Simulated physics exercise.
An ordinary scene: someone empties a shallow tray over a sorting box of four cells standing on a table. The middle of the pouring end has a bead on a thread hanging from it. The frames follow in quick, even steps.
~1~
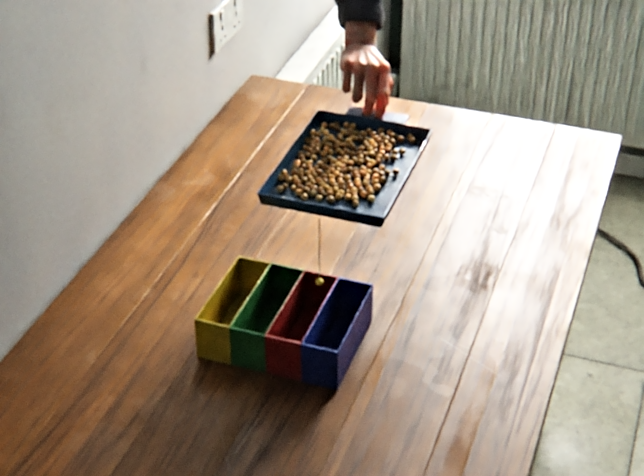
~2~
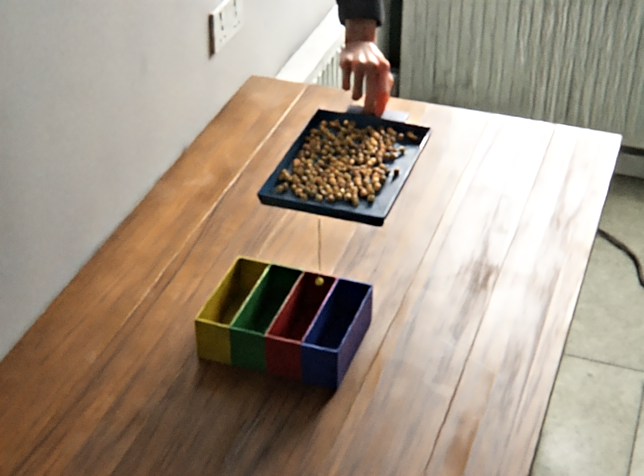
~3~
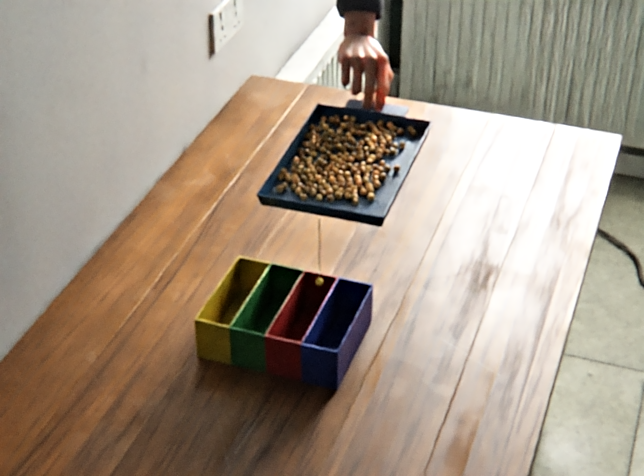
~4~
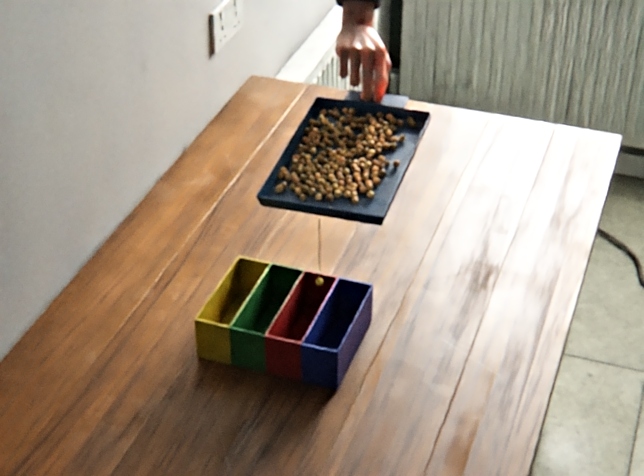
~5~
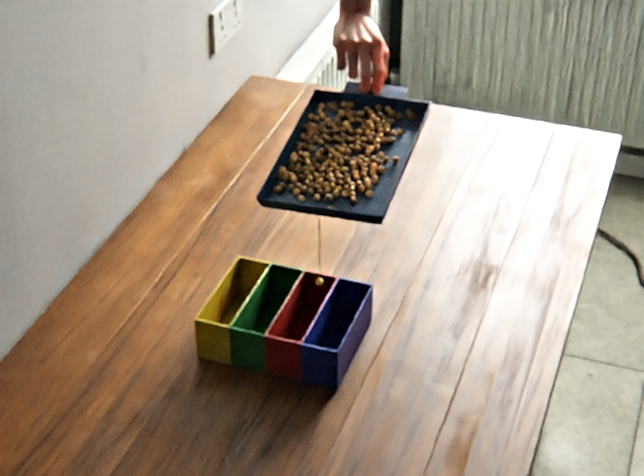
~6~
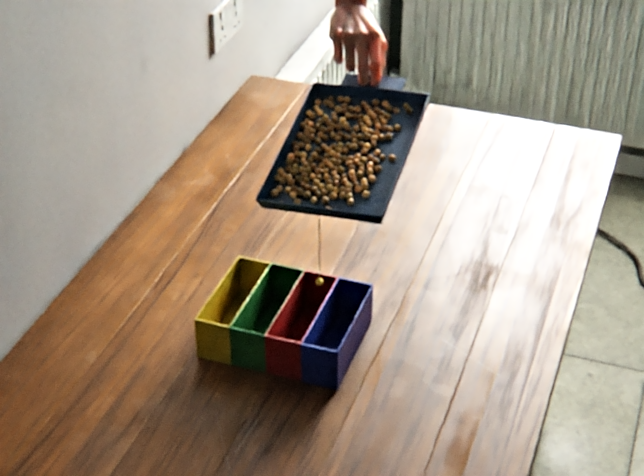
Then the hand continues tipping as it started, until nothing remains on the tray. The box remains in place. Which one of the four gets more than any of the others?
Most: Green.
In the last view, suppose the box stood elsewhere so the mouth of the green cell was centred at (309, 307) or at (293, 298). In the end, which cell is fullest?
So it's the cell in yellow for the first shift and yellow for the second.
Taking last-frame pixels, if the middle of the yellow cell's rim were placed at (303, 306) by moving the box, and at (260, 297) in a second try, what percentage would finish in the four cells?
Roughly 20 % and then 80 %.
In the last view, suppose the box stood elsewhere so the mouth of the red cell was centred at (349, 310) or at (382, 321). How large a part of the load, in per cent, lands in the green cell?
About 10 and 0 per cent respectively.
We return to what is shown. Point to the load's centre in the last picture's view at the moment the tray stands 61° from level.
Somewhere about (295, 190).
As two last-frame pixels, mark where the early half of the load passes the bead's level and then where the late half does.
Around (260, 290) at first; around (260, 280) after that.
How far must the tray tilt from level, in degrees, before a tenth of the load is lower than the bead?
That would be about 70 degrees from level.
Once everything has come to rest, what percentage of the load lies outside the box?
Some 0 percent of the load.
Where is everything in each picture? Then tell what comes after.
Corners of the pouring end at (261, 192) and (382, 216), level; middle of the load at (344, 163), round wooden beads; bead on its thread at (319, 282); yellow cell at (213, 338); green cell at (248, 346); red cell at (283, 354); blue cell at (320, 363), in the first frame.
Corners of the pouring end at (261, 192) and (381, 215), level; middle of the load at (344, 162), in the second frame.
Corners of the pouring end at (260, 193) and (381, 215), tipped barely, lowest at the left corner; middle of the load at (344, 159), in the third frame.
Corners of the pouring end at (260, 195) and (381, 214), tipped a little, lowest at the left corner; middle of the load at (343, 154), in the fourth frame.
Corners of the pouring end at (260, 196) and (380, 214), tipped a little, lowest at the left corner; middle of the load at (342, 151), in the fifth frame.
Corners of the pouring end at (259, 198) and (379, 214), tipped clearly, lowest at the left corner; middle of the load at (333, 154), nearly all on the move; yellow cell at (213, 338); green cell at (248, 346); red cell at (283, 354); blue cell at (320, 363), in the sixth frame.
Soon, tray tipped steeply; nearly all on the tray; a stray few in the green cell; a small part falling or outside the box.
A while on, tray tipped past a quarter turn; a stray few on the tray; about half in the green cell; about a quarter in the yellow cell; a small part in the red cell; a stray few in the blue cell; a small part falling or outside the box.
Towards the end, tray tipped past a quarter turn; about half in the green cell; about a quarter in the yellow cell; a small part in the red cell; a stray few in the blue cell; a small part falling or outside the box.
Finally, tray tipped past a quarter turn; about half in the green cell; about a quarter in the yellow cell; a small part in the red cell; a stray few in the blue cell; a small part outside the box.
